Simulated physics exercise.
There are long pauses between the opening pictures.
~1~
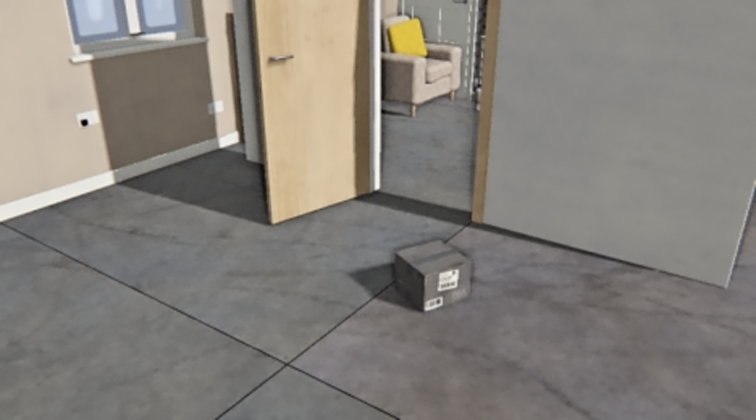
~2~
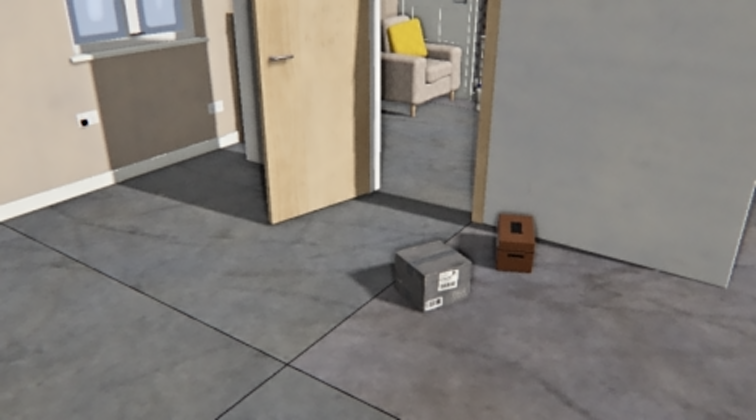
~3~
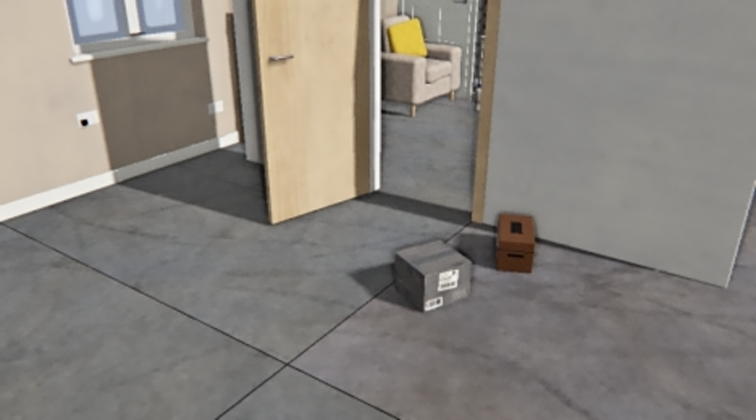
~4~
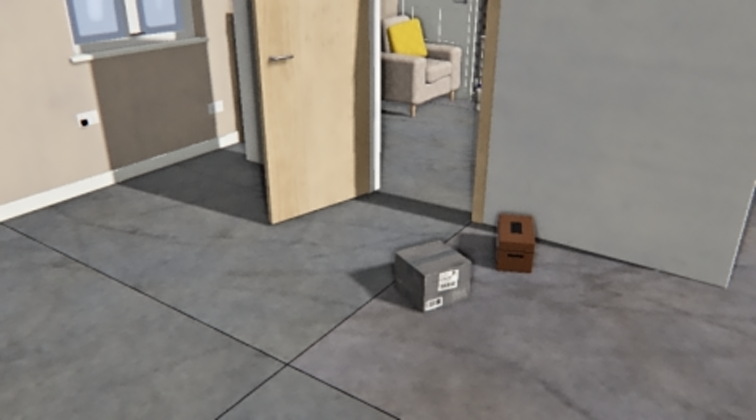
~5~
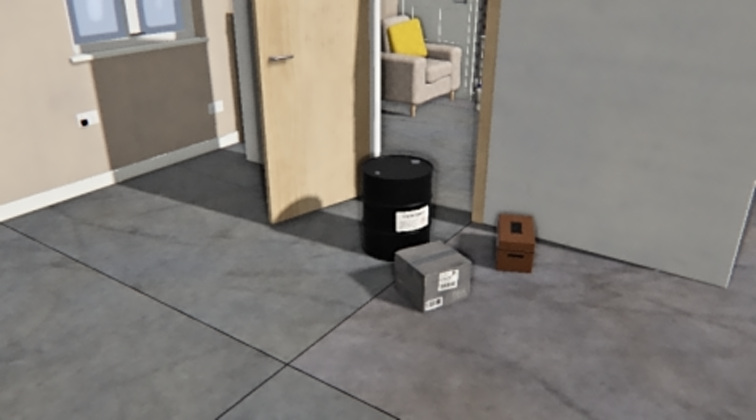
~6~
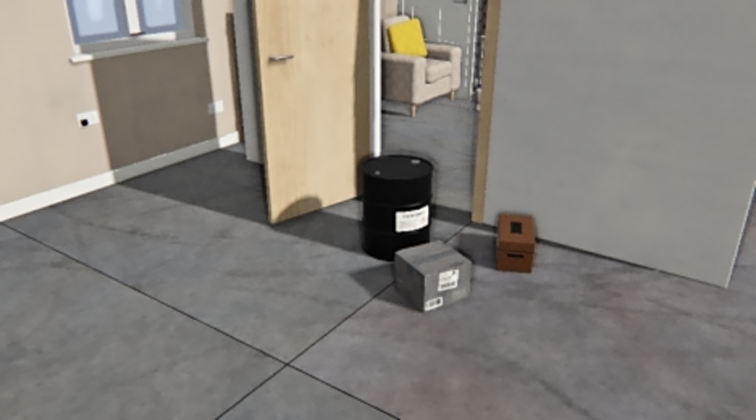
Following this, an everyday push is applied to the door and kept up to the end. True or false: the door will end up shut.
False.
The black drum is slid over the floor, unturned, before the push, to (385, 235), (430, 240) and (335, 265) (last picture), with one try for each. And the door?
In the first case it stops short; in the second case it jams; in the third case it closes.
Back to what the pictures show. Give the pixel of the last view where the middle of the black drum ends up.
In the last picture, near pixel (412, 207).
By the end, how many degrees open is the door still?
Close to 55 degrees, I'd say.
Then, 0.50 s later than the last frame, door 91° open.
Then, 0.70 s later than the last frame, door 77° open.
Then, 0.90 s later than the last frame, door 61° open.
Then, 1.10 s later than the last frame, door 54° open; black drum moved a little near (408, 207).
When it is over, door 53° open; all 3 as before. End places, in pixels of the last picture, black drum near (412, 207).
